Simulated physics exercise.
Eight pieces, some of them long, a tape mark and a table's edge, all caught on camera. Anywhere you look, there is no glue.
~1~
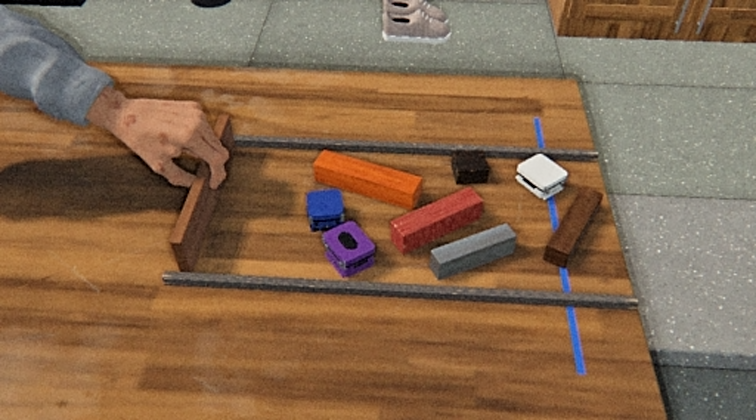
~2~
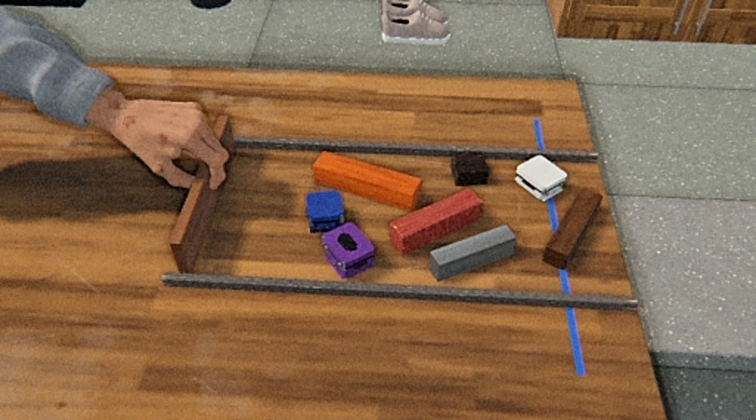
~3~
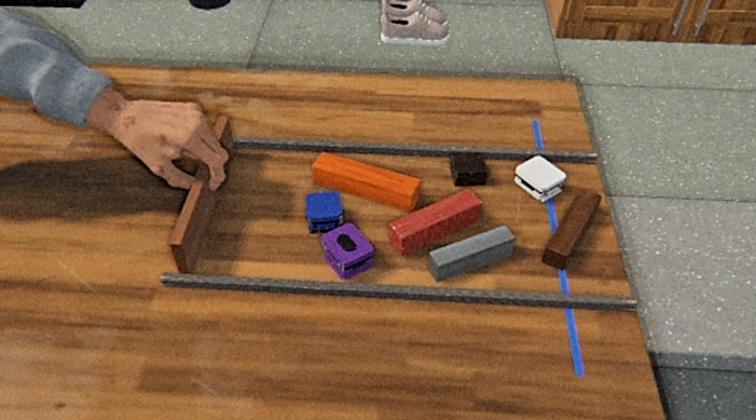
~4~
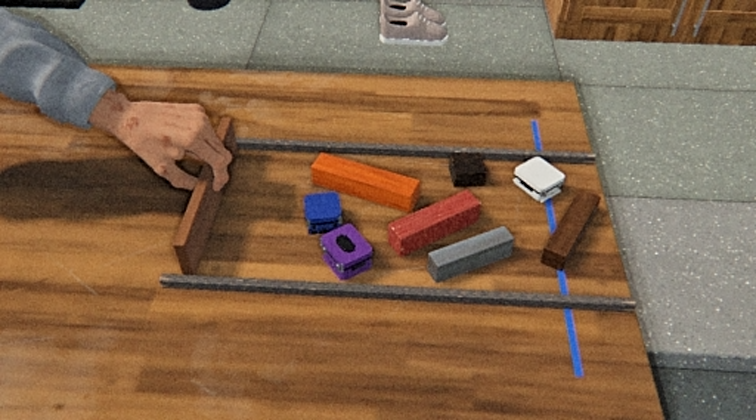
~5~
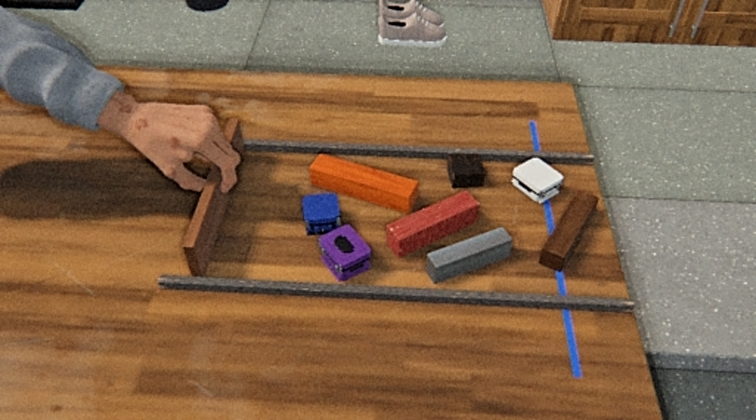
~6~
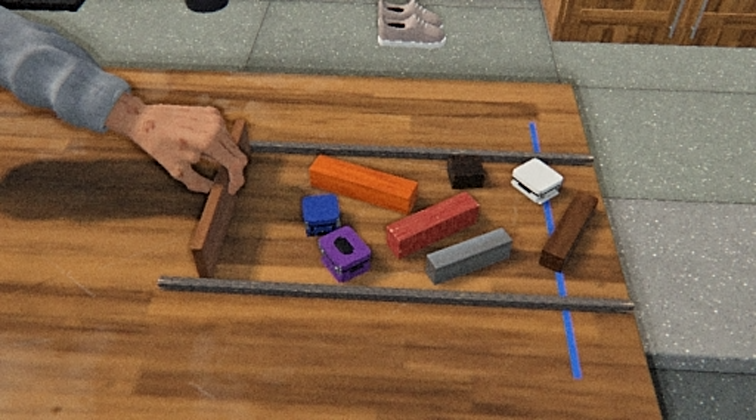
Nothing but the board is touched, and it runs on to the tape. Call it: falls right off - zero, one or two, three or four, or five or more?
Call: One or two.
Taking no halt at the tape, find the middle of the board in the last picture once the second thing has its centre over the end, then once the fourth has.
The first one at (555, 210), the next at (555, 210).
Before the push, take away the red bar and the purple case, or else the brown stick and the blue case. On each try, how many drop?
Tally of falls: 1 for the first try, 0 for the second.
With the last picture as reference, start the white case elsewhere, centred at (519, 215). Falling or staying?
So it drops, then.
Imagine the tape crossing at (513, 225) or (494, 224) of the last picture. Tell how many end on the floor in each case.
0 and 0 down on the floor.
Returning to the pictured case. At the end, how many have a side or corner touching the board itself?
Count: 4.
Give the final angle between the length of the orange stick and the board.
Around 90 degrees.
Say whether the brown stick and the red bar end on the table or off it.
Note: Brown stick gone, red bar in place.
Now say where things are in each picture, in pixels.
Brown stick (574, 226); white case (541, 178); black block (470, 167); board (207, 189); tape (555, 222), in the first frame.
White case (540, 179); purple case (349, 252), in the second frame.
Black block (469, 169); orange stick (366, 181), in the third frame.
Brown stick (571, 229); board (210, 192), in the fourth frame.
White case (536, 182); grey stick (469, 255), in the fifth frame.
Brown stick (569, 230); white case (536, 183); black block (466, 172); board (224, 195); tape (550, 226), in the sixth frame.
Soon after, none off yet; brown stick at rest near (569, 230); white case at rest near (536, 183); black block at rest near (466, 172).
Then, none off yet; brown stick moving near (576, 232); white case moved a little near (549, 177); black block moved a little near (479, 165).
At rest, the number that fall off is one or two; fallen, brown stick.
